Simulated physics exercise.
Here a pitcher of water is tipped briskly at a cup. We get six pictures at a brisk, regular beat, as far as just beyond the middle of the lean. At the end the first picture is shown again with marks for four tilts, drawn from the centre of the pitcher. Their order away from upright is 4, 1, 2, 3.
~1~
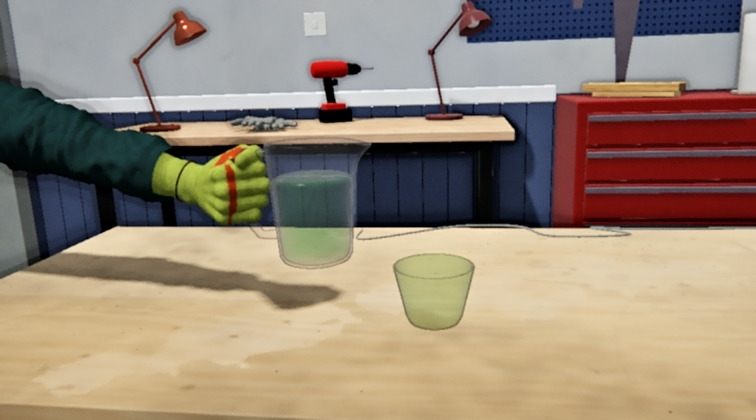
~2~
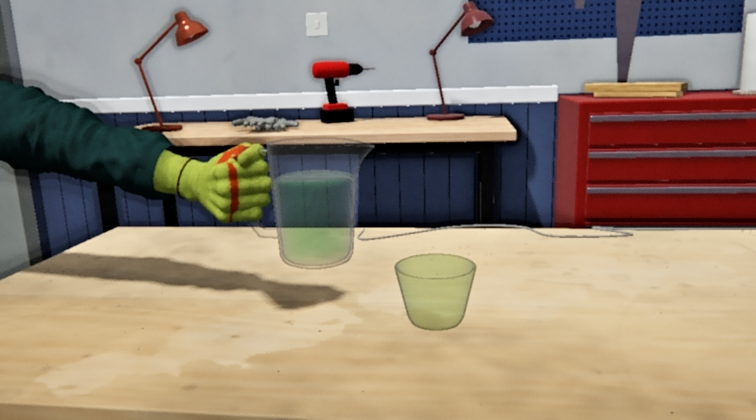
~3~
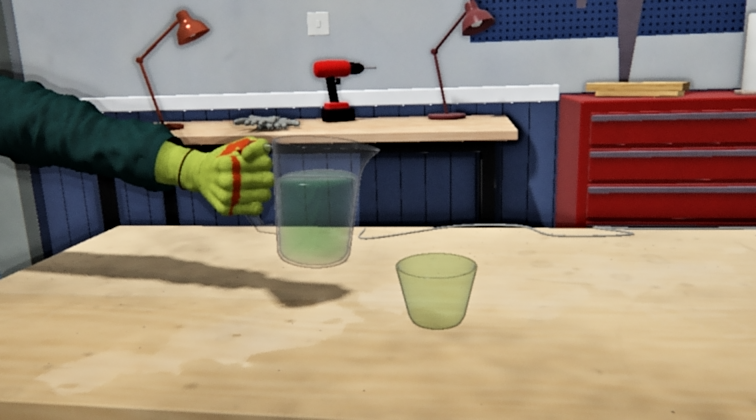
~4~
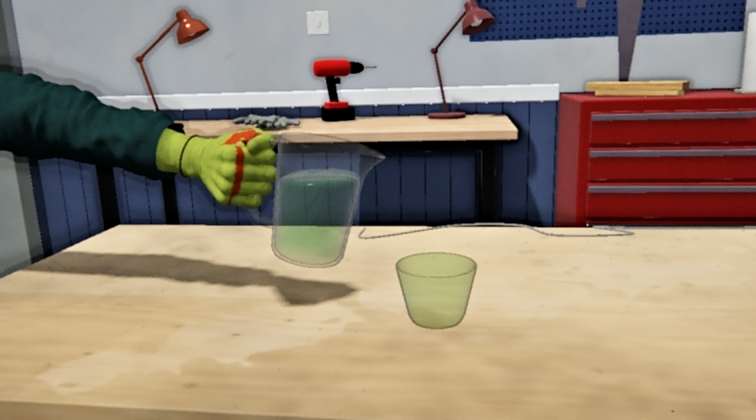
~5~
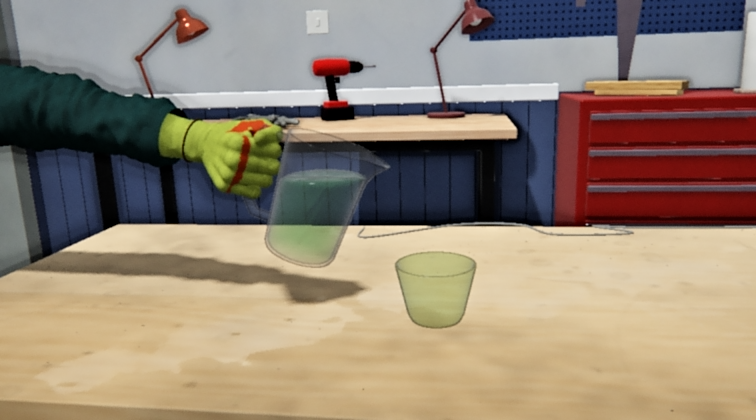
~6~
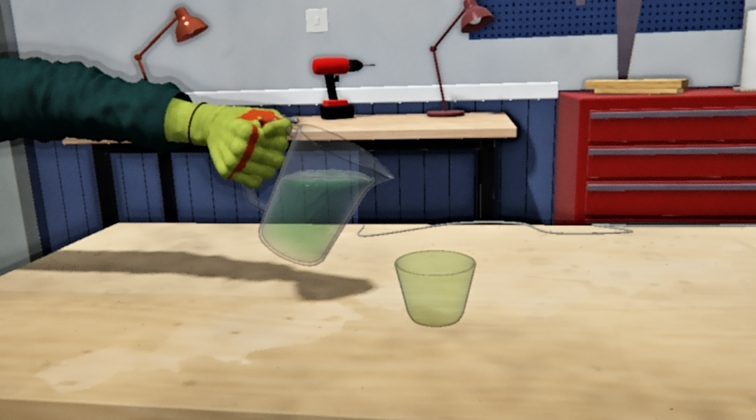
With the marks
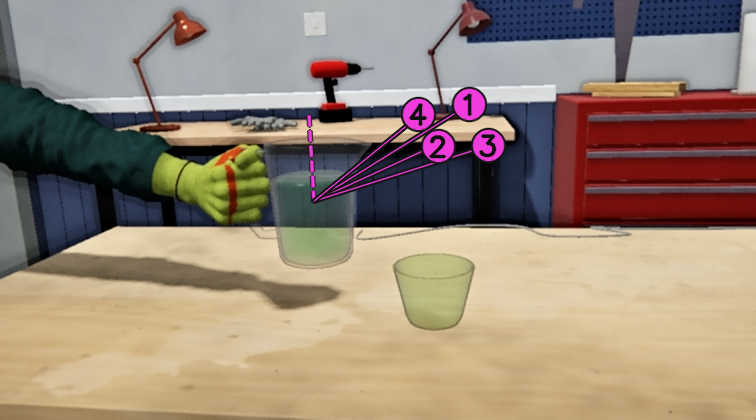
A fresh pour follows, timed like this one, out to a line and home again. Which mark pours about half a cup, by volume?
Best: 1.
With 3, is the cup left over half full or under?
Over.
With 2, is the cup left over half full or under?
Over.
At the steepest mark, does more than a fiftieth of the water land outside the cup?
Yes.
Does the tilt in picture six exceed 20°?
Yes, it does.
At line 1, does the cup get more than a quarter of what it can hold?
Yes, clearly.
On the marked copy, 1 at (455, 113); 2 at (421, 151); 3 at (472, 150); 4 at (405, 126).
If 1 is chosen, the cup ends with about 50 % of what it can hold.
If 2 is chosen, the cup ends with about 72 % of what it can hold; 4 % of the water is spilt.
If 3 is chosen, the cup ends with about 91 % of what it can hold; 10 % of the water is spilt.
If 4 is chosen, the cup ends with about 31 % of what it can hold.
